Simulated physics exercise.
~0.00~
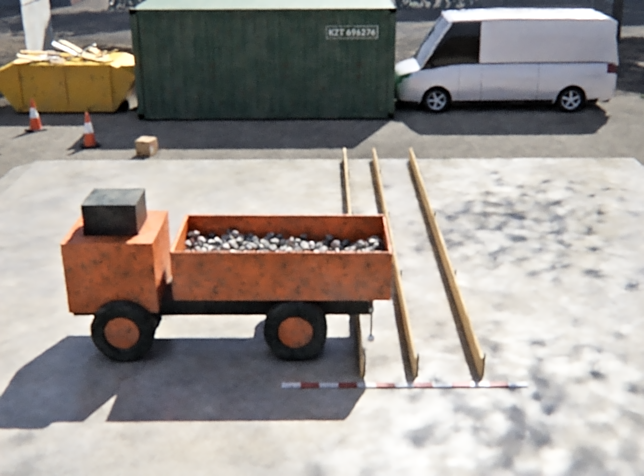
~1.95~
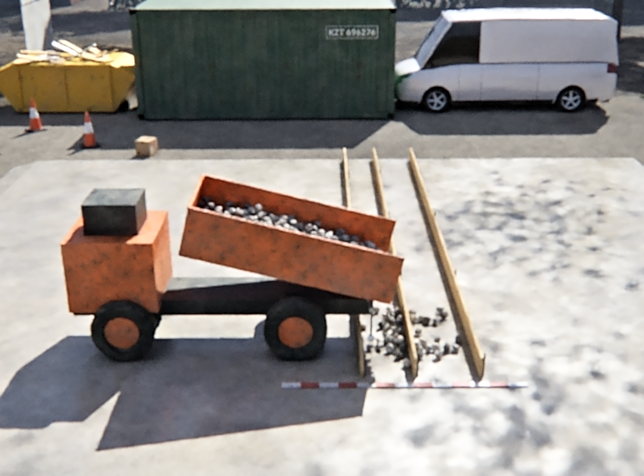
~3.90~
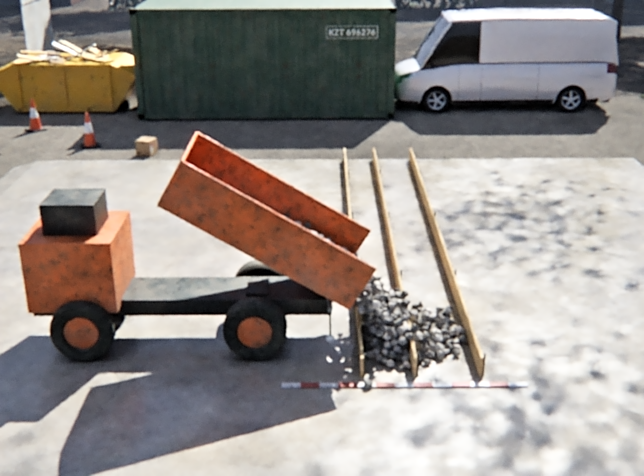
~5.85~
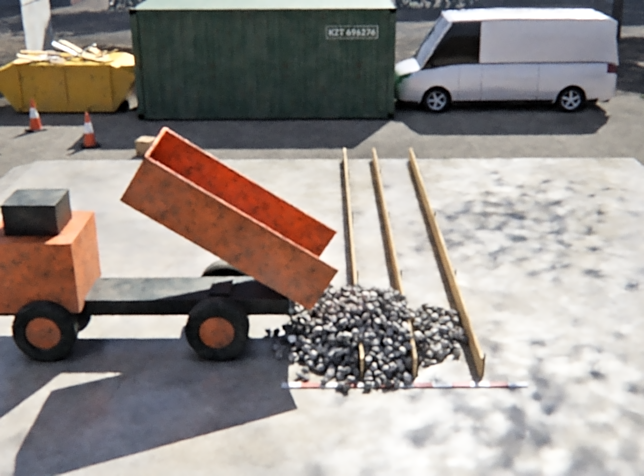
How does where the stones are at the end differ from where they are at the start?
At the start the stones are loaded in the truck's level orange body. By the end they lie lower and further right, in a pile on the ground behind the truck and across the wooden boards.
